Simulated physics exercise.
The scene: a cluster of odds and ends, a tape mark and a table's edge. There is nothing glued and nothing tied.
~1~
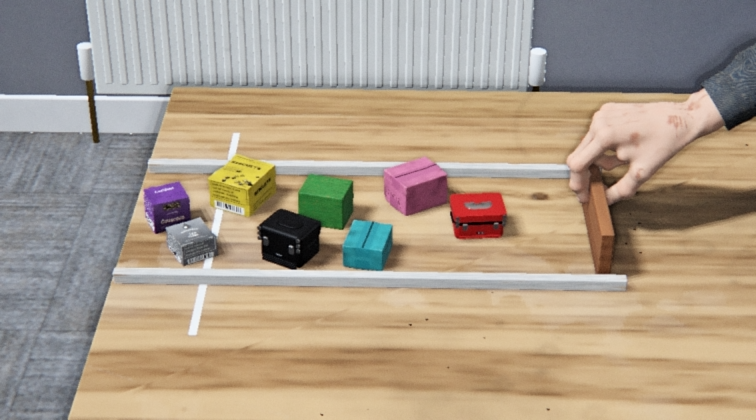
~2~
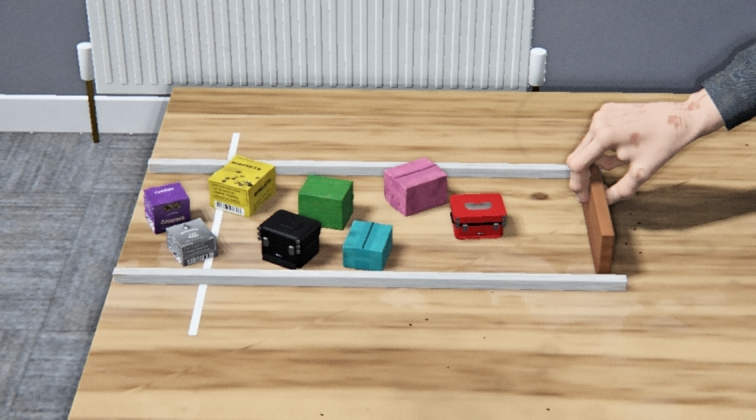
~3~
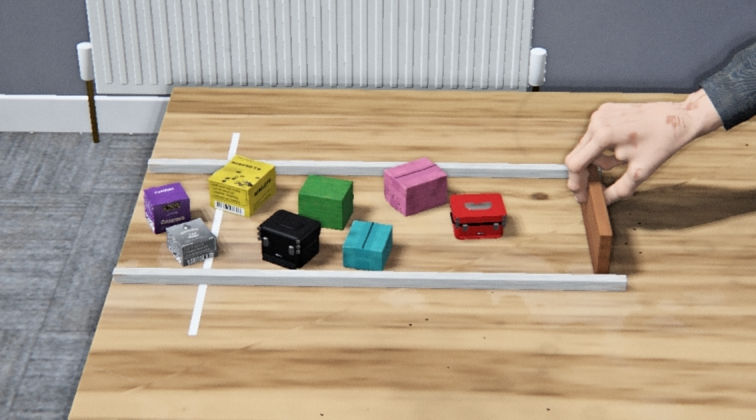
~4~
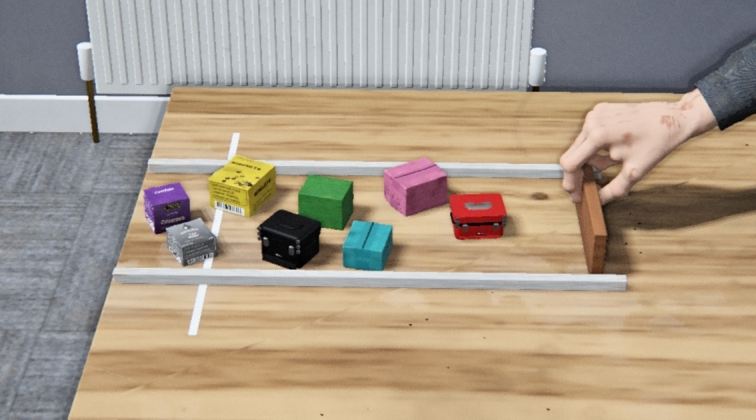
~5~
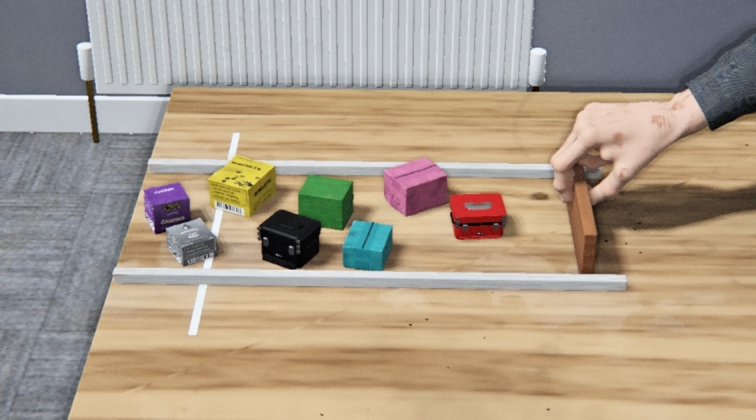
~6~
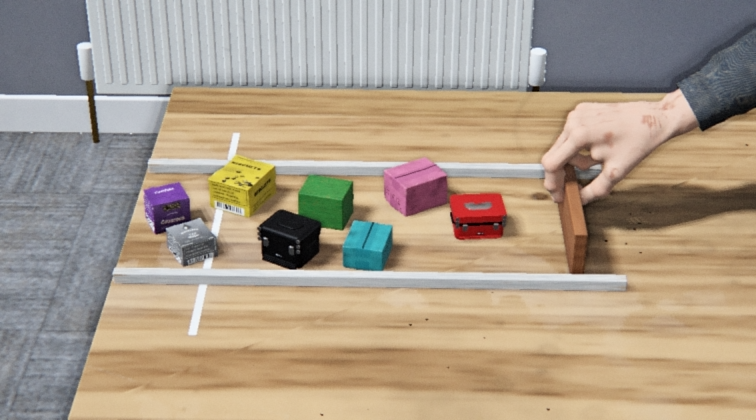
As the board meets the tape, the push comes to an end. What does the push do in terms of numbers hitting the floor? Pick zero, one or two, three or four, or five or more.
It sends one or two to the floor.
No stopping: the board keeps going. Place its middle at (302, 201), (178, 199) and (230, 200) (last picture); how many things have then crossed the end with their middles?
0, 5 and 2.
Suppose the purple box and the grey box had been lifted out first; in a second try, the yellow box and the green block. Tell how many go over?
Result: 0 in the first case, with 1 in the second.
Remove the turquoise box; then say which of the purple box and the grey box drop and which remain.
Looking at the two, the purple box ends up below and the grey box stays up top.
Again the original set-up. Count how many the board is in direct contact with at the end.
3 end up touching it.
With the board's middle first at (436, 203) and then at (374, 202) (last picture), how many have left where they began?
The count is 2 at the first point and 4 at the second.
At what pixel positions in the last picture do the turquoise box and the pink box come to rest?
The one named first is at (190, 245), the next at (199, 177).
Soon after, none off yet; purple box at rest near (168, 208); grey box at rest near (192, 242); yellow box at rest near (243, 186).
At rest, the number that fall off is one or two; fallen, grey box and purple box.
